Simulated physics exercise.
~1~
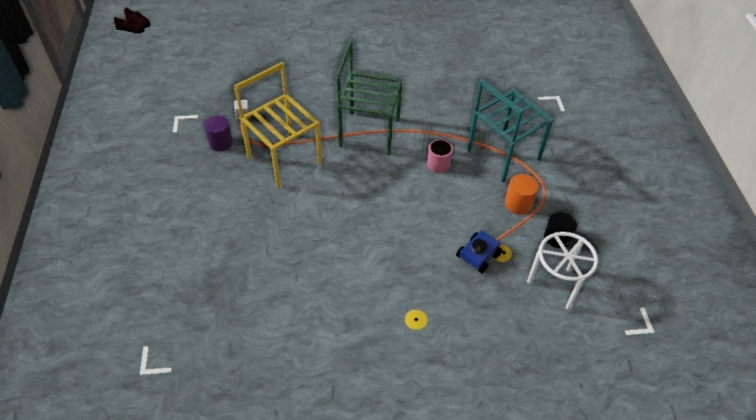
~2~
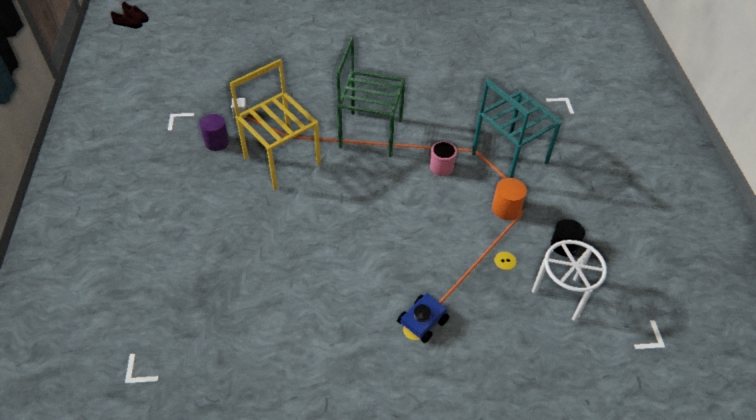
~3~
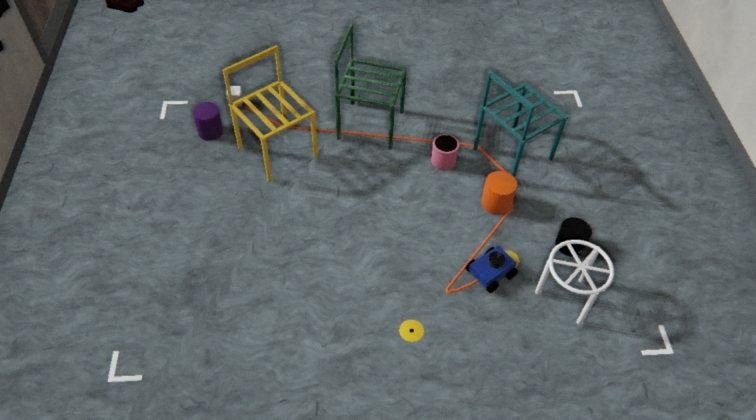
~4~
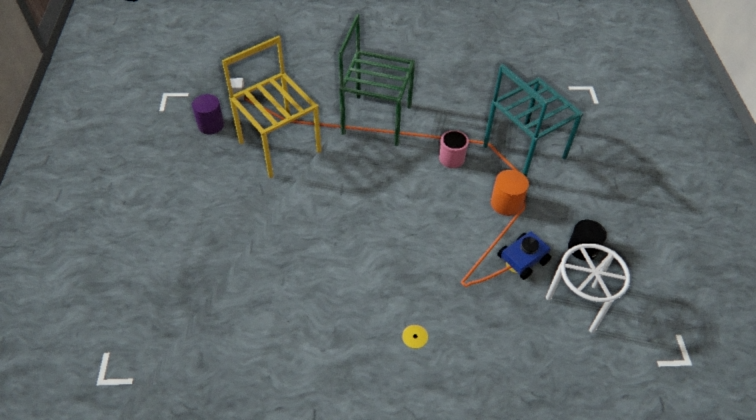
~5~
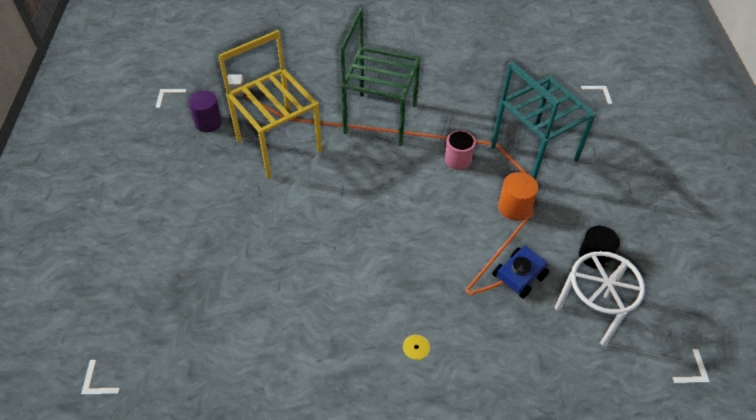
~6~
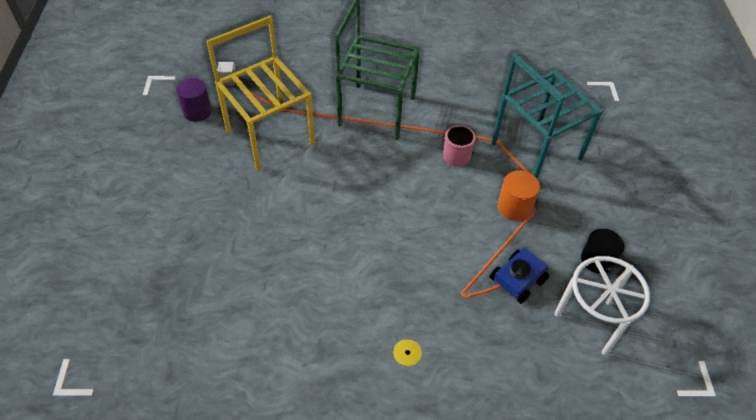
At the start, a small blue cart sits near a yellow mark on a grey floor, trailing an orange lead that curves around an orange tub and back past a pink pot toward chairs and a purple tub. The cart drives left and down to the other yellow mark, and the lead pulls into straighter stretches while the orange tub shifts slightly left. The cart then heads back right and up toward the white stool, leaving a sharp bend in the lead behind it. Finally it rests left of the stool, with the lead slack and the chairs still standing in place.
